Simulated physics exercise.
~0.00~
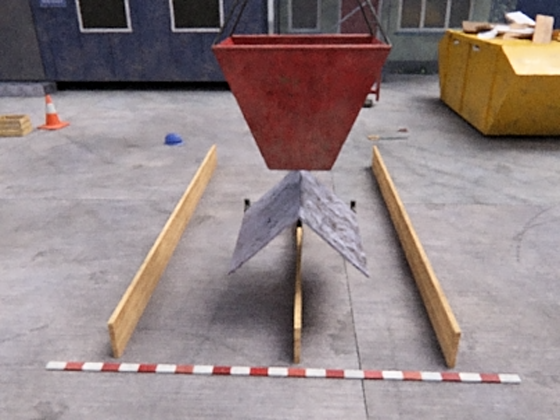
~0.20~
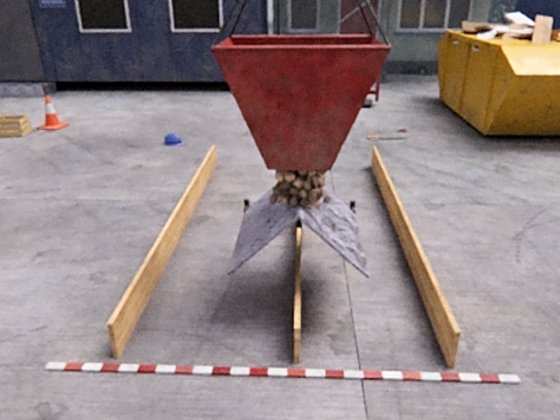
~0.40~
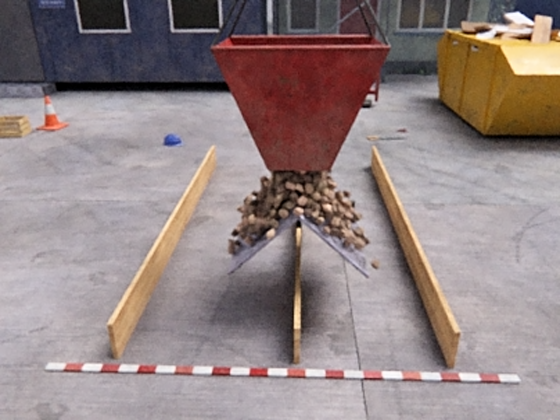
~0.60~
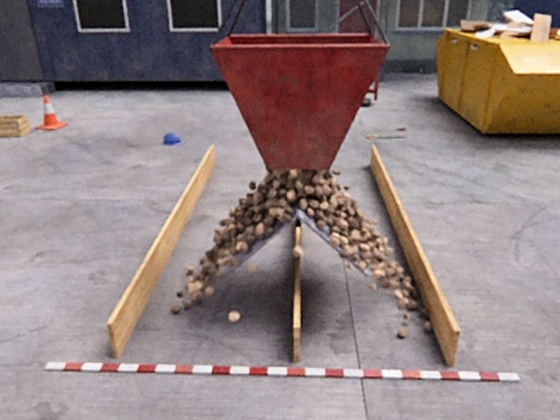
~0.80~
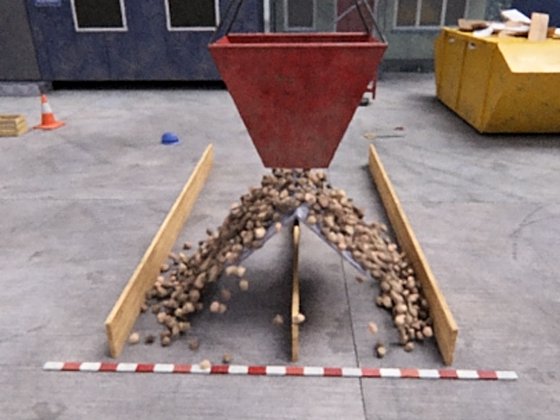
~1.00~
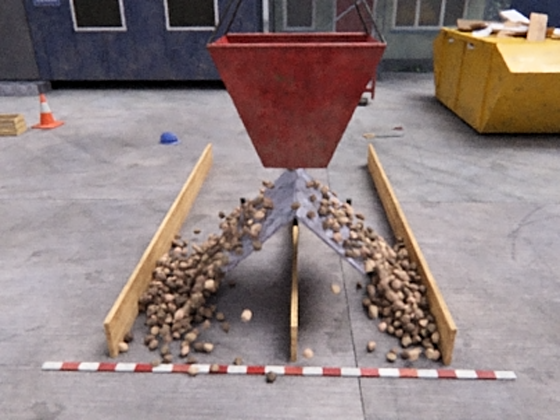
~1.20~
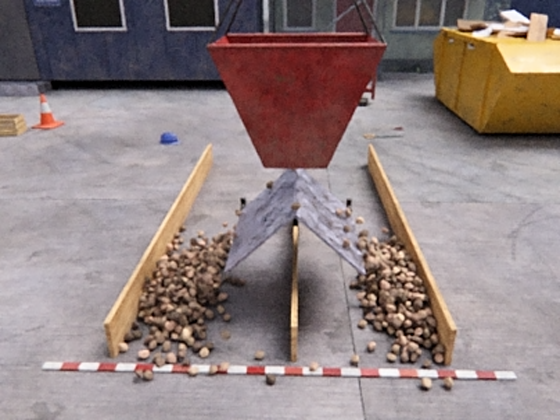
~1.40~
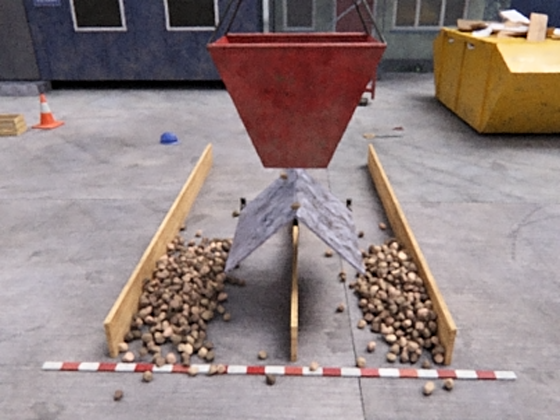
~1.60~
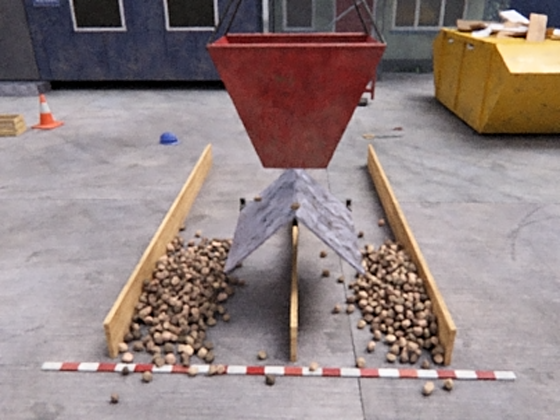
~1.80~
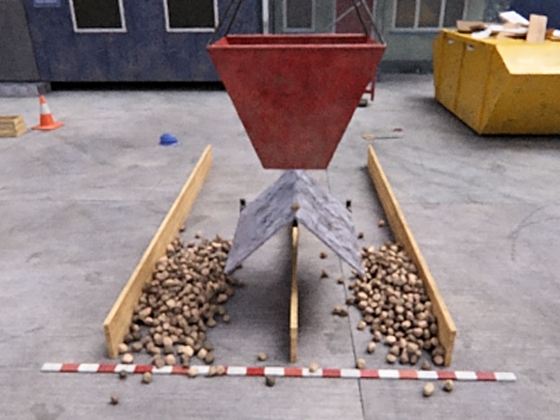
A red hopper drops stones onto a steel ridge, which splits them into two similar piles.
